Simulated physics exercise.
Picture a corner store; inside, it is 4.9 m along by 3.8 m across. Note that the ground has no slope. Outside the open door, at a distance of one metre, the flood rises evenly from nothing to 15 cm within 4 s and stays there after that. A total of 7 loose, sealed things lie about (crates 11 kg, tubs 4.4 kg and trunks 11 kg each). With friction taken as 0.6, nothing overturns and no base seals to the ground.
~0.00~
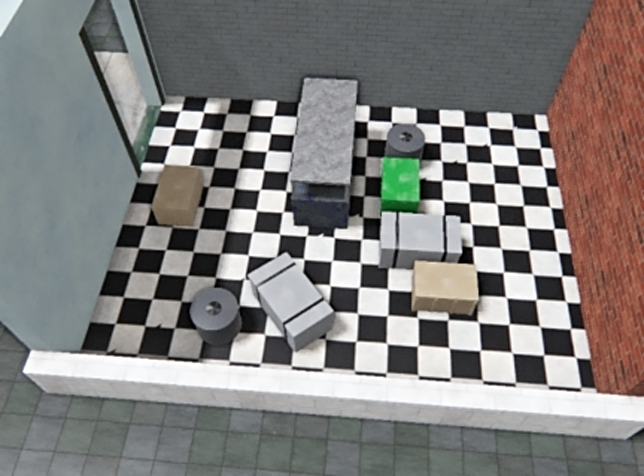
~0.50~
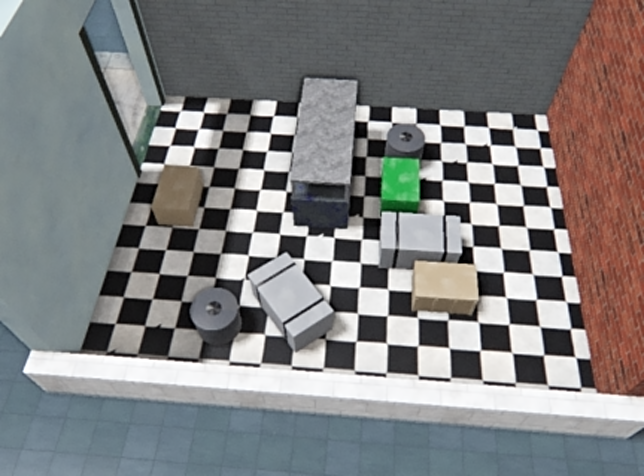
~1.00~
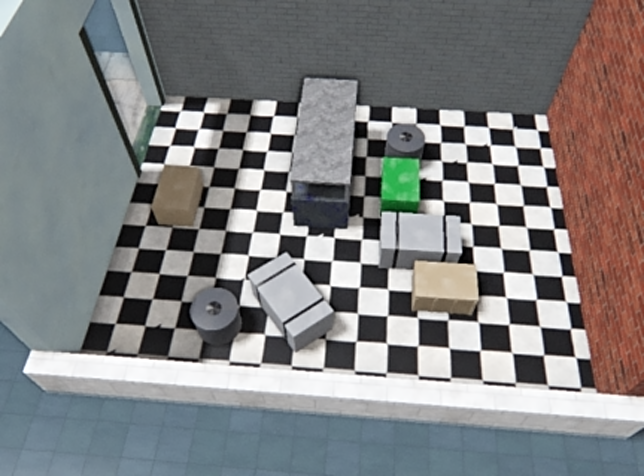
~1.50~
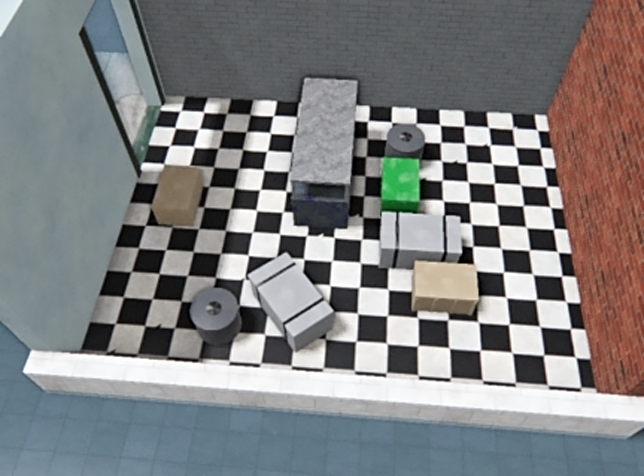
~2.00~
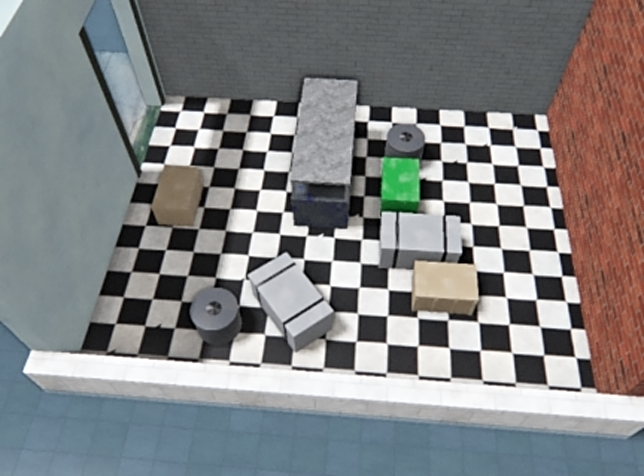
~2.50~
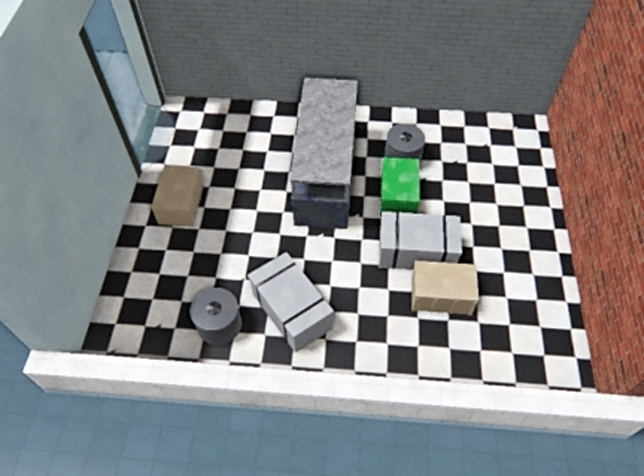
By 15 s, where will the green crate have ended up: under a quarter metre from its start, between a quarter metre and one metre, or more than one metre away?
It remains where it was.
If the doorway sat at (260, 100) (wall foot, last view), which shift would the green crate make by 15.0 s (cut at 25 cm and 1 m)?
Then the green crate barely shifts.
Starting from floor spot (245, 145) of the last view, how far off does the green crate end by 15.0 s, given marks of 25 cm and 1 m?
Here it heads a good way off.
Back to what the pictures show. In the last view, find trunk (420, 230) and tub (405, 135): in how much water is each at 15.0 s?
Around 4 cm and 3 cm.
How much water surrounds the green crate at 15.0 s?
I'd say around 3 cm.
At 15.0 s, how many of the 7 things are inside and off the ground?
At that time, 5.
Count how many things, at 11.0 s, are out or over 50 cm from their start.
Tally: 0.
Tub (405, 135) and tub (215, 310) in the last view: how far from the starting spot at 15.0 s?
Shifts: 5 cm / 20 cm.
After 3.5 s the green crate is near (401, 179), 0.0 m from its start, aground; 0 afloat.
After 6.8 s the green crate is near (401, 179), 0.0 m from its start, aground; 0 afloat.
After 11.0 s the green crate is near (401, 179), 0.0 m from its start, aground; 2 afloat.
After 15.0 s the green crate is near (400, 178), 0.0 m from its start, aground; 5 afloat.
